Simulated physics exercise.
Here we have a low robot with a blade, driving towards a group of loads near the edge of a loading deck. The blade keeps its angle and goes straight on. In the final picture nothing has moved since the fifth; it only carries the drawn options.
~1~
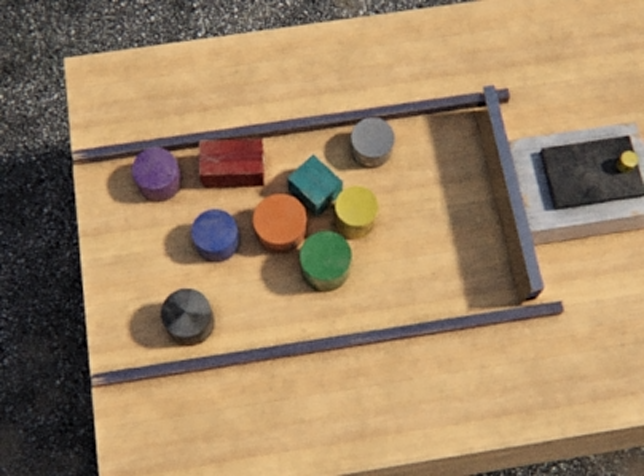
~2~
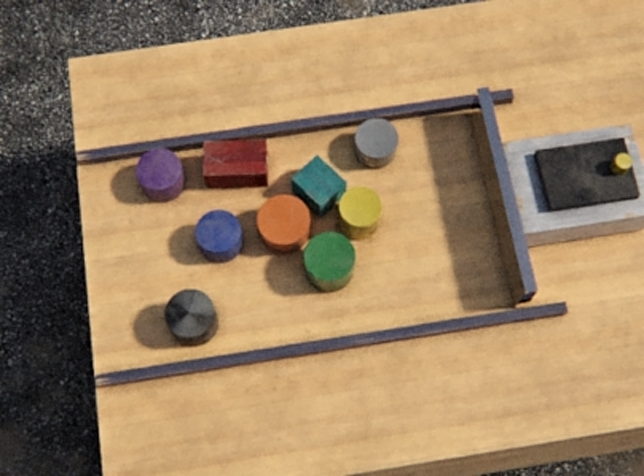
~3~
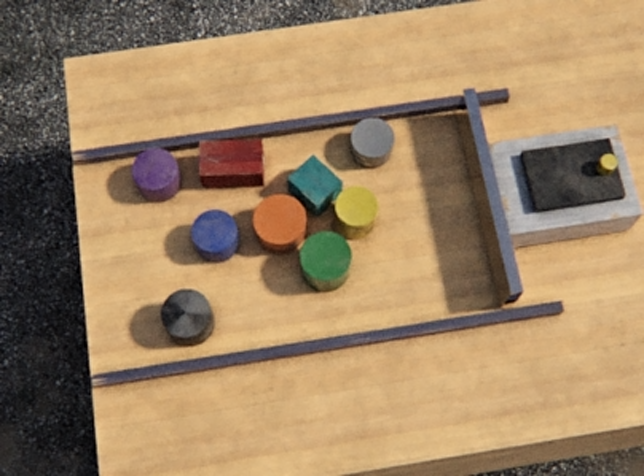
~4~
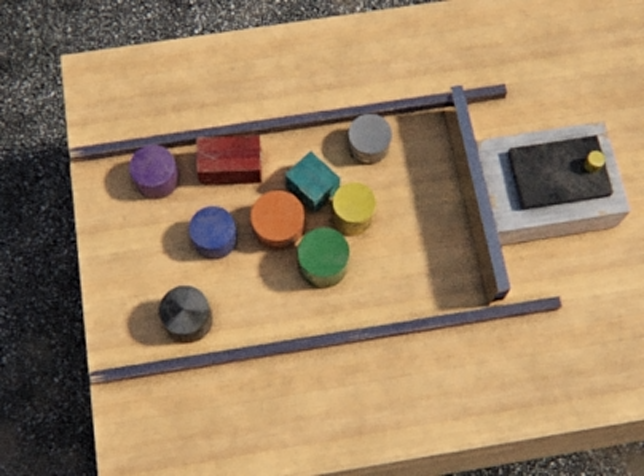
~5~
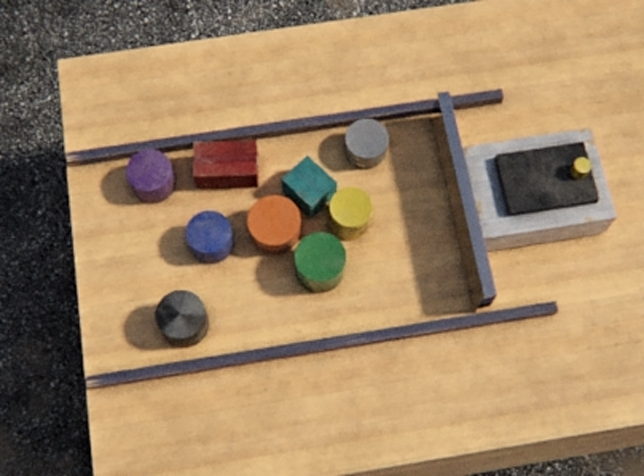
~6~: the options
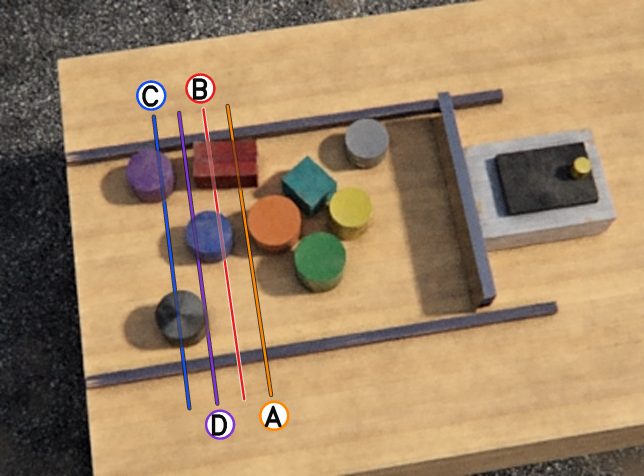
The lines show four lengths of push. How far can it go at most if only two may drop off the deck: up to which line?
Line C.
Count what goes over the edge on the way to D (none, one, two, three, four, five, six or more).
By then, one.
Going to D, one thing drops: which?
The purple canister goes over.
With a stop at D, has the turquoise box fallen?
No.
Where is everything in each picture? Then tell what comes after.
In the first frame, purple canister (158, 175); red parcel (232, 163); grey pail (372, 144).
In the second frame, robot (580, 175); orange pail (284, 225).
In the third frame, robot (566, 175); turquoise box (315, 186).
In the fourth frame, robot (553, 173); black canister (187, 314).
In the fifth frame, robot (540, 179); purple canister (152, 177); red parcel (226, 165); grey pail (366, 145).
On the marked copy, A at (248, 243); B at (223, 247); C at (171, 255); D at (197, 251).
With C. Early on, robot (435, 195); grey pail (317, 152); turquoise box (303, 188).
Further on, robot (328, 211); purple canister (109, 187); blue canister (131, 243).
At the end, robot (246, 224); purple canister over the edge; blue canister over the edge; two fallen.
As for the rest, A is within the limit but short; B is within the limit but short; D is within the limit but short.
